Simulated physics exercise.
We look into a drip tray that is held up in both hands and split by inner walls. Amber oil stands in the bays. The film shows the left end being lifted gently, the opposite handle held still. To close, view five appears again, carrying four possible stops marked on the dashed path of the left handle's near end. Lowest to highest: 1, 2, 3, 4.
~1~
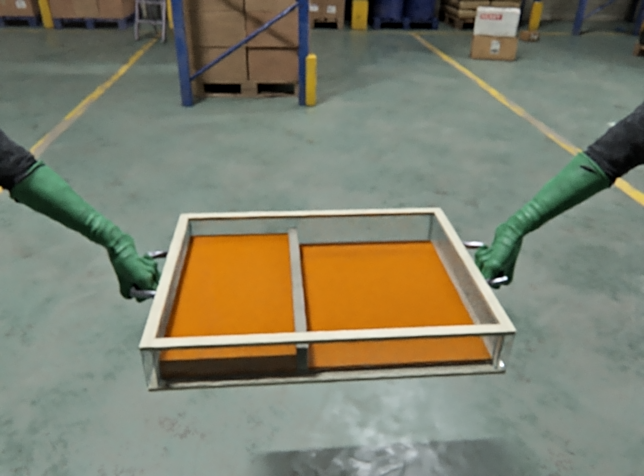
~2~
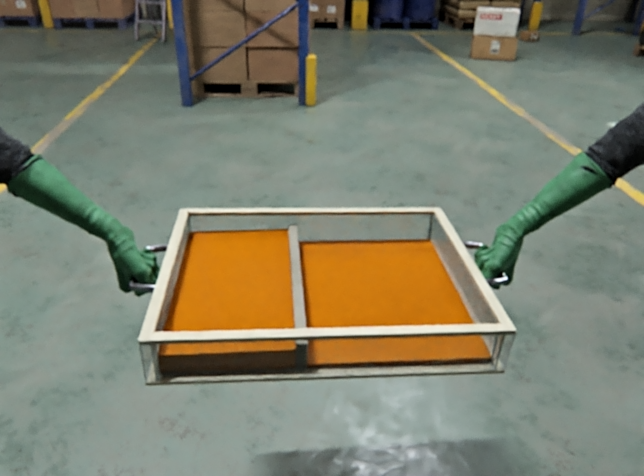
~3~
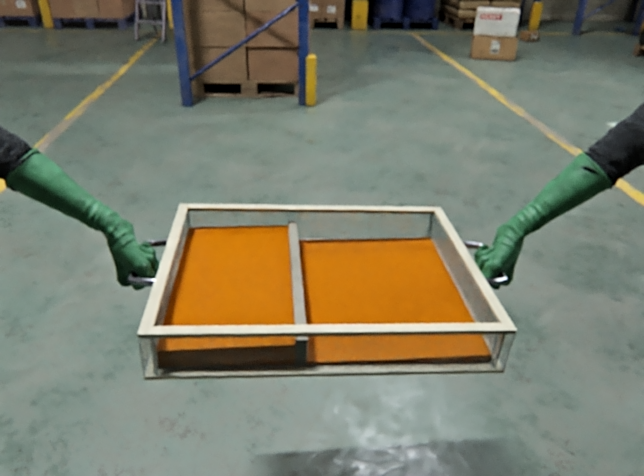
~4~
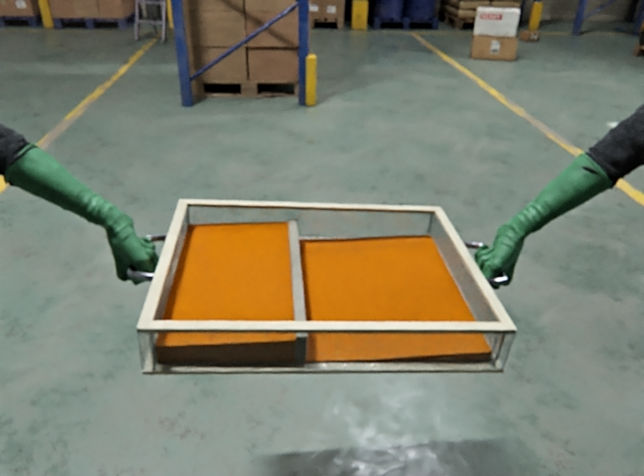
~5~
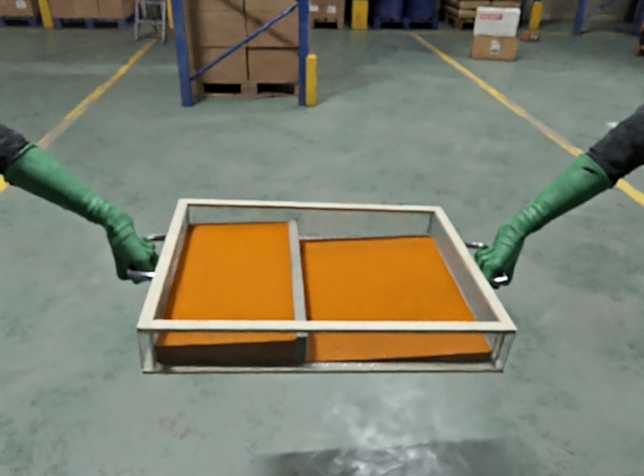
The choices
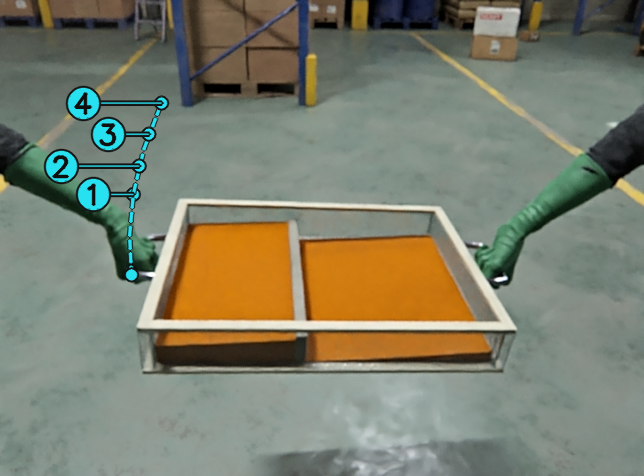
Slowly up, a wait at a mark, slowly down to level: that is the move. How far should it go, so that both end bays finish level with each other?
1 beats the others.
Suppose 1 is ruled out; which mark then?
2 it is.
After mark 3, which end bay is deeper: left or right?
The right one.
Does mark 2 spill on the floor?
No, all stays in.
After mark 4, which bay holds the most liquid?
The right bay.
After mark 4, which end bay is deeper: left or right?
The right one.
On the marked copy, 1 at (133, 194); 2 at (139, 166); 3 at (148, 134); 4 at (161, 103).
With 1, the two end bays stand about equally deep; nothing spills.
With 2, the right end bay stands a little deeper than the other; nothing spills.
With 3, the right end bay stands a little deeper than the other; about 12 % goes over the rim.
With 4, the right end bay stands a little deeper than the other; about 28 % goes over the rim.
